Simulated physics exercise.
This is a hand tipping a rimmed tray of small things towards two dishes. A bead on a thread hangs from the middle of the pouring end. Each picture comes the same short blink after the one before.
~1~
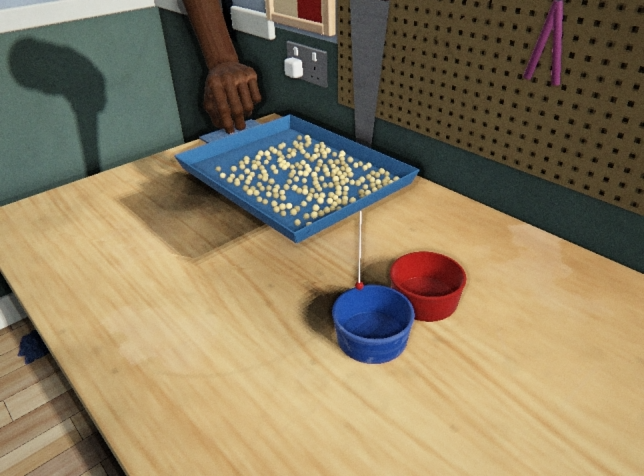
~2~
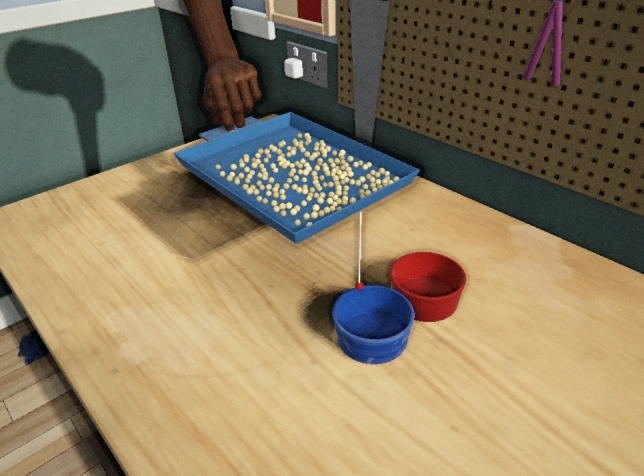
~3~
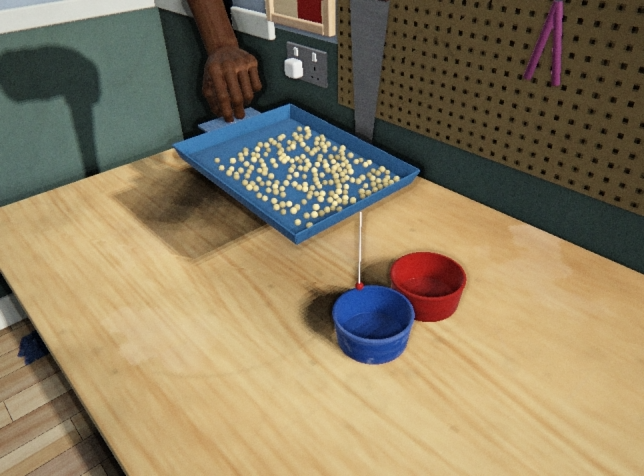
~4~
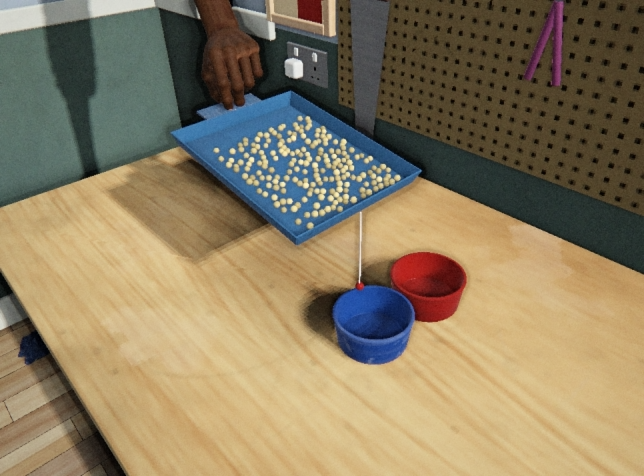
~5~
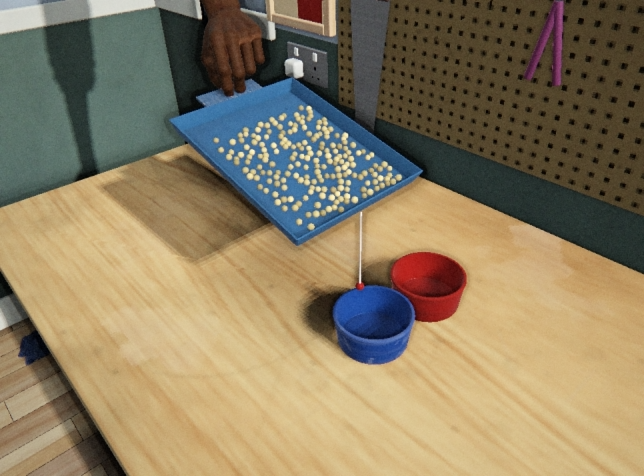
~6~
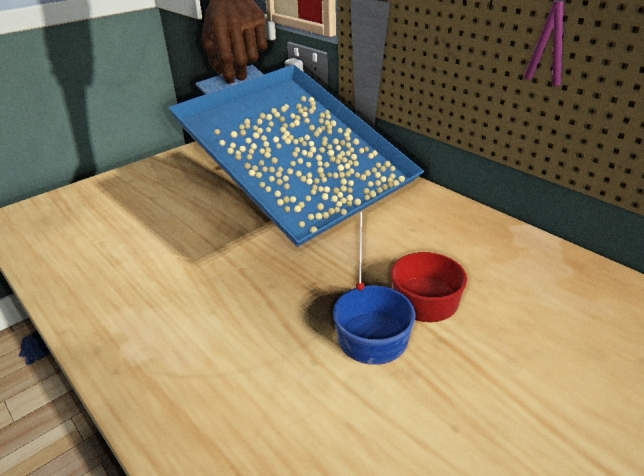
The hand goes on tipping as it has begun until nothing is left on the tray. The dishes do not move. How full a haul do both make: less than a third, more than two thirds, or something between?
The two hold from one third to two thirds of the load.
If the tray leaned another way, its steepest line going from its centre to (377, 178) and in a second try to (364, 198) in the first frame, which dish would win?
At the first place the right dish, at the second right.
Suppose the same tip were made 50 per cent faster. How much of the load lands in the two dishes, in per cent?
Roughly 50 in a hundred.
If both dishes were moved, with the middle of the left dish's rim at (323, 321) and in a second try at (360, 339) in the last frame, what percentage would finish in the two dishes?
The first gives 40 %, the second 80 %.
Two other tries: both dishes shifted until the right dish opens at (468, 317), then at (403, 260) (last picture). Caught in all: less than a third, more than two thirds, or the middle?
First under a third, then under a third.
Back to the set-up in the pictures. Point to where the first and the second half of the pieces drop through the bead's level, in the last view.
Early half (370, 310), late half (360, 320).
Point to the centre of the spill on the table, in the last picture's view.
At about (354, 393).
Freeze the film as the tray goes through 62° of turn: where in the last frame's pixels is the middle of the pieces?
Roughly at (354, 205).
Just after the last frame, tray tipped steeply; almost all on the tray; just a few outside both; about a tenth in the air.
A moment on, tray tipped right over; roughly a quarter on the tray; roughly a quarter in the left dish; just a few in the right dish; about a tenth outside both; roughly half in the air.
Further on, tray tipped past a quarter turn; roughly half in the left dish; about a tenth in the right dish; roughly half outside both.
When it is over, tray tipped past a quarter turn; roughly half in the left dish; about a tenth in the right dish; roughly half outside both.
